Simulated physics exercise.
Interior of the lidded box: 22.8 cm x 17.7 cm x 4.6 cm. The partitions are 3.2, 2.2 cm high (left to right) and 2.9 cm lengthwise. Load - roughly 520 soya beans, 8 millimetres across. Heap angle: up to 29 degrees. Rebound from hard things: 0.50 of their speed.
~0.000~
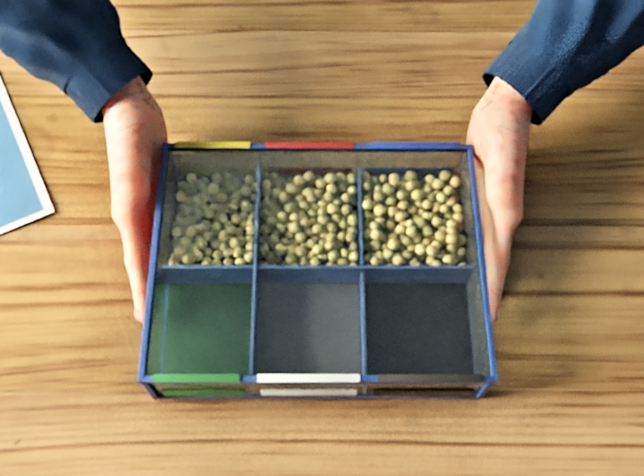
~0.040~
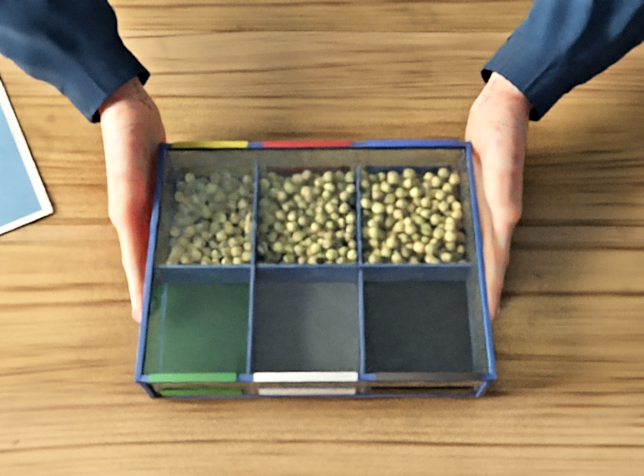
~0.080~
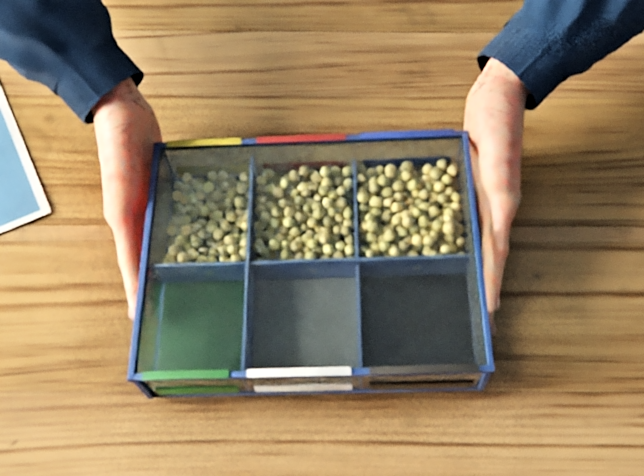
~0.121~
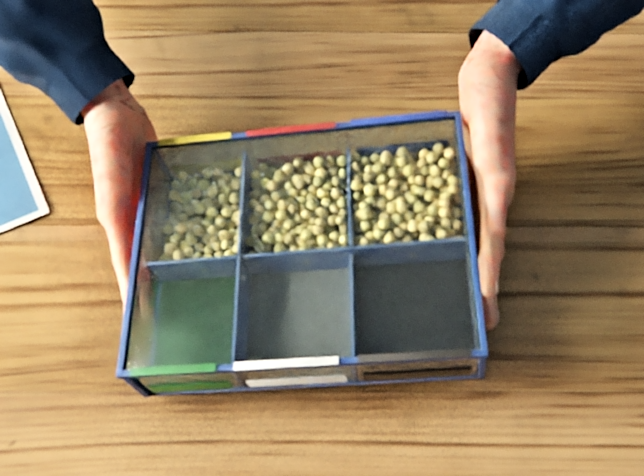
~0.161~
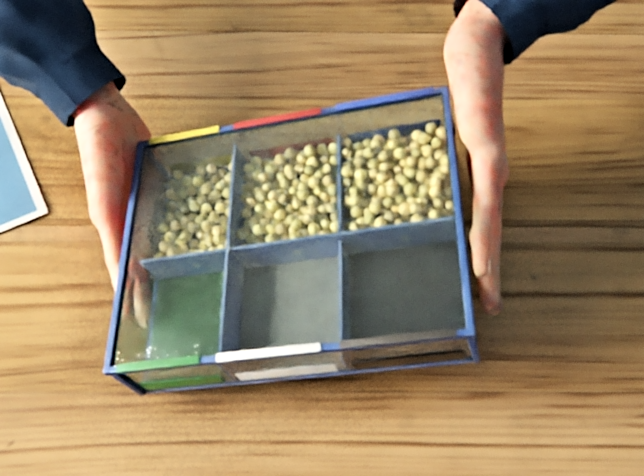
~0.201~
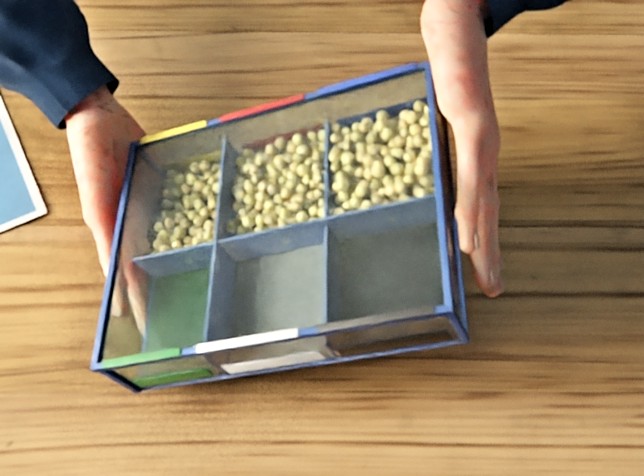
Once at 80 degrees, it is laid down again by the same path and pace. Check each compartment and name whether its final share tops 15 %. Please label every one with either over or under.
Labels - red: Over; blue: Under; green: Under; yellow: Over; white: Under; black: Under.
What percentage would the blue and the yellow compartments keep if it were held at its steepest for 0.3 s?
Blue 10; yellow 35.
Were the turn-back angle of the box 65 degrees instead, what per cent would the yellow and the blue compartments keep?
Result - yellow at 30 percent, blue at 15 percent.
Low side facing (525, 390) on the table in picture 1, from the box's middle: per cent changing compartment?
Near 40 percent, give or take.
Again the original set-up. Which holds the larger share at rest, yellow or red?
The red compartment.
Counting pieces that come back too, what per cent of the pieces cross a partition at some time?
Estimate: Near 40 %.
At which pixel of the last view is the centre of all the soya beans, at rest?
Around (276, 216).
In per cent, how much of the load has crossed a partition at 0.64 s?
Around 25 in a hundred.
Then, at 0.64 s, tilt 78 degrees; red 50 %, blue 25 %, yellow 30 %.
After 0.94 s, tilt 31 degrees; red 55 %, blue 10 %, yellow 30 %.
After 1.33 s, tilt 0 degrees; red 55 %, blue 10 %, yellow 30 %.
By 1.7 s all is still; red 55 %, blue 10 %, green 0 %, yellow 30 %, white 0 %, black 0 %.
